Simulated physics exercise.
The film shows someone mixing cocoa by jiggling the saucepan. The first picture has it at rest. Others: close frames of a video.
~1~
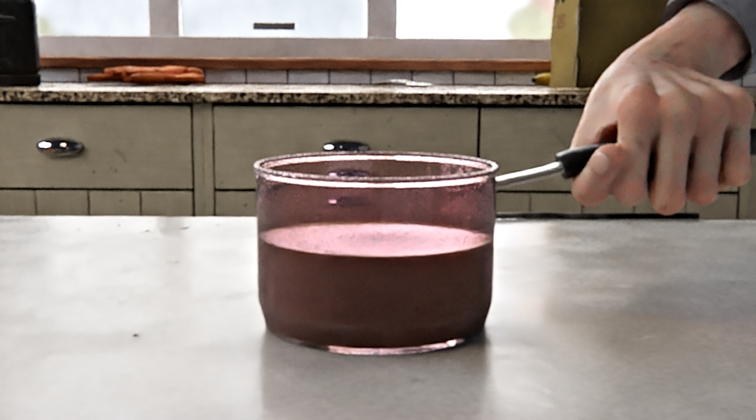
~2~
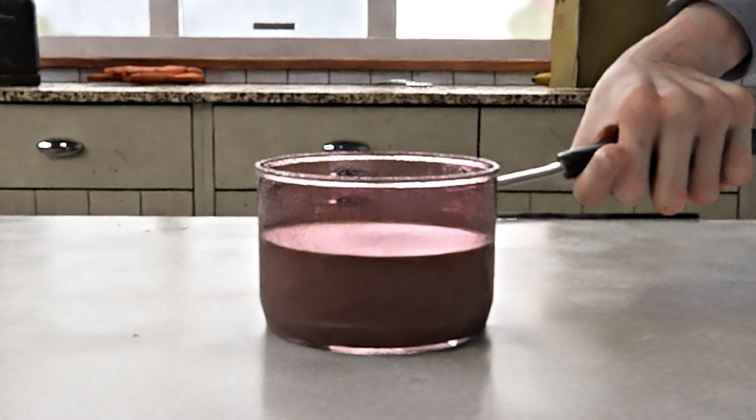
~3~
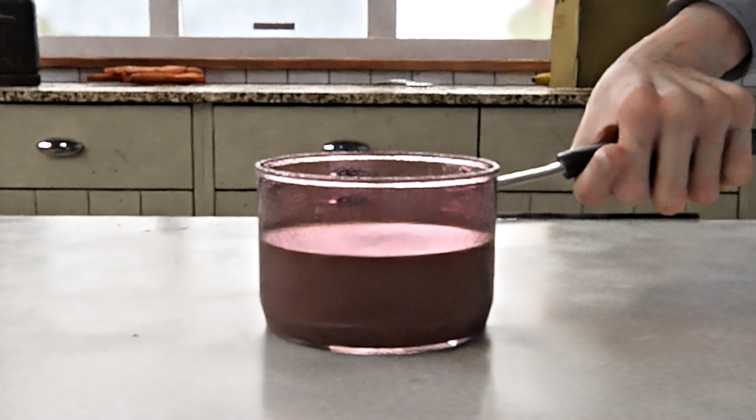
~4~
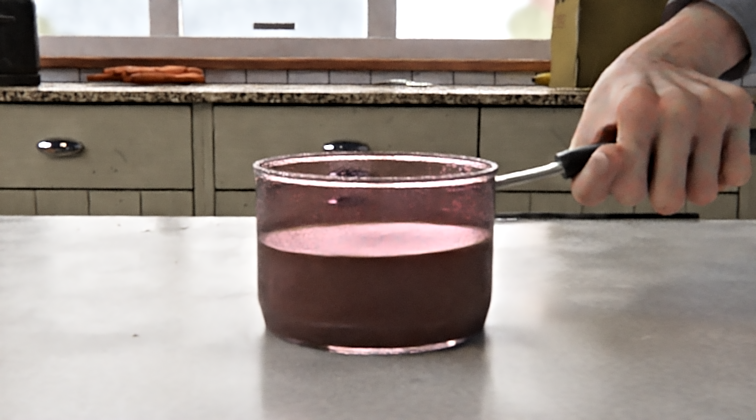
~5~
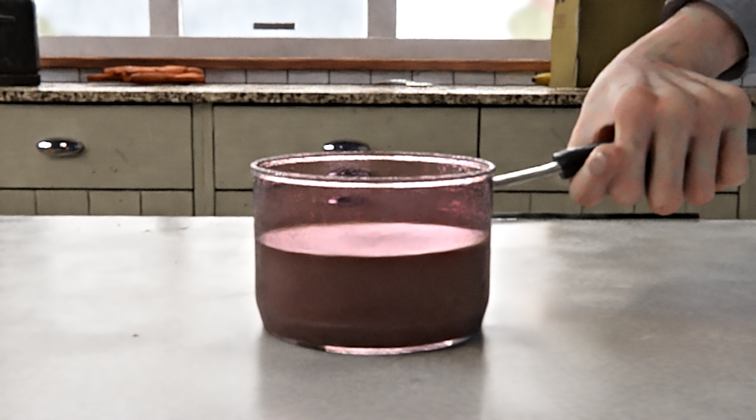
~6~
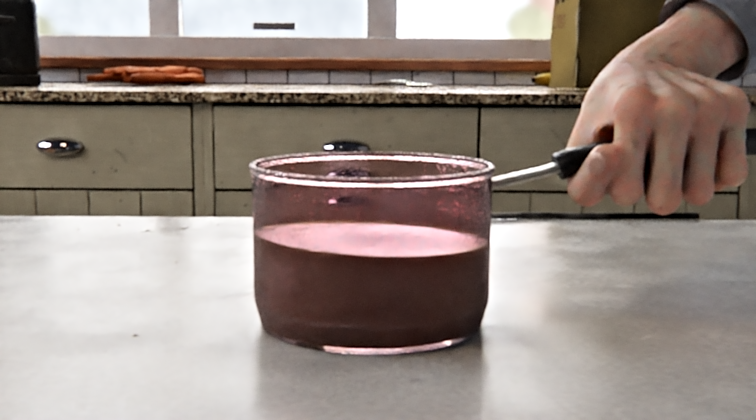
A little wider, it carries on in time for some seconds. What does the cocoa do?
It holds.
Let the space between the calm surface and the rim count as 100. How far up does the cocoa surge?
50 per cent.
A moment on, the highest wave so far stays far below the rim.
Further on, the highest wave so far climbs under half way to the rim.
When it is over, the highest wave so far climbs under half way to the rim; nothing has left it.
